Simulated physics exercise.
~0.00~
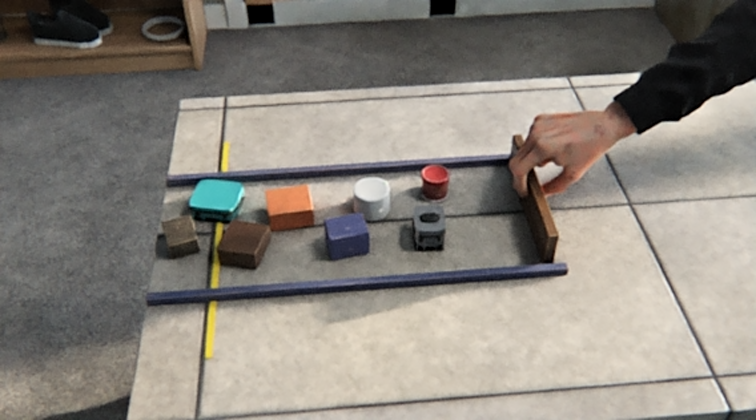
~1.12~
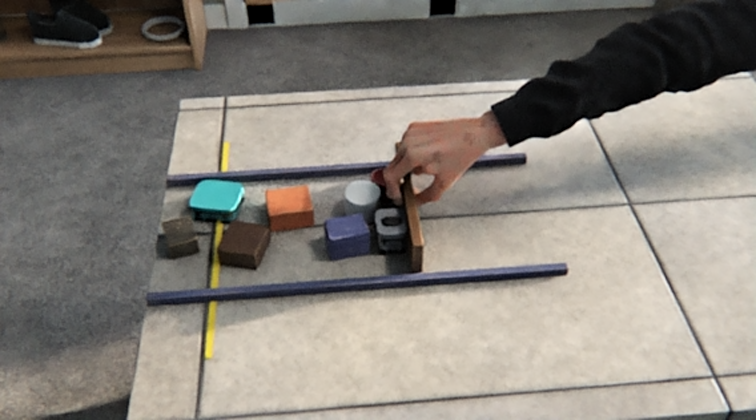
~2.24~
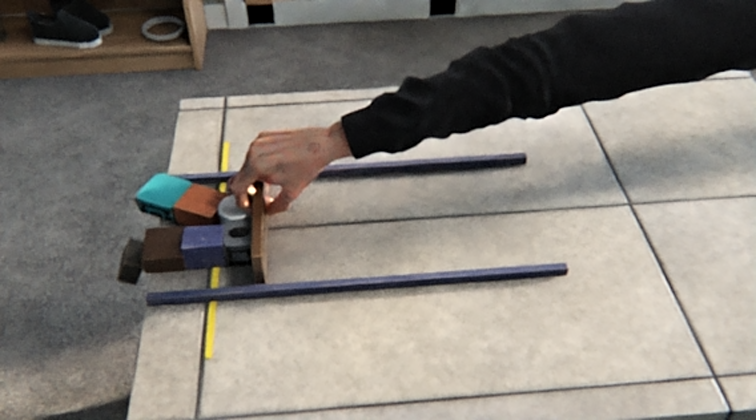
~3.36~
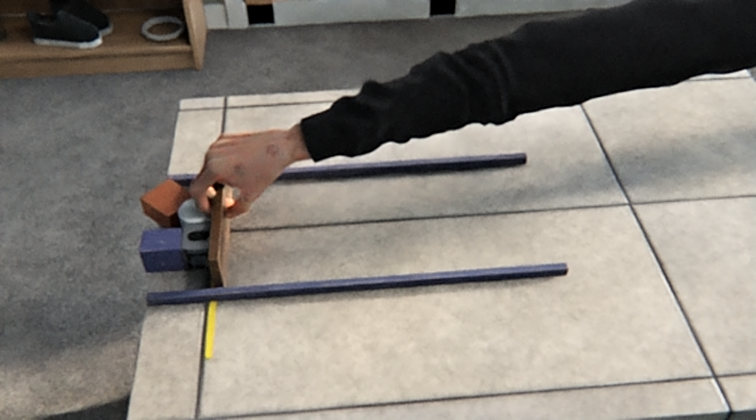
The clip opens on a pale tiled tabletop where a turquoise case, a red tin, a white tub and several small blocks lie between two dark rails, with a hand holding an upright wooden board at the right. The hand slides the board left, gathering the red tin, the white tub and a grey item against it. The sweep continues, pressing the items together and driving the turquoise case, brown block and small dark block toward the left edge. By the end, the board reaches the yellow tape, those three are gone from the tabletop, and the orange and purple blocks sit at the edge.
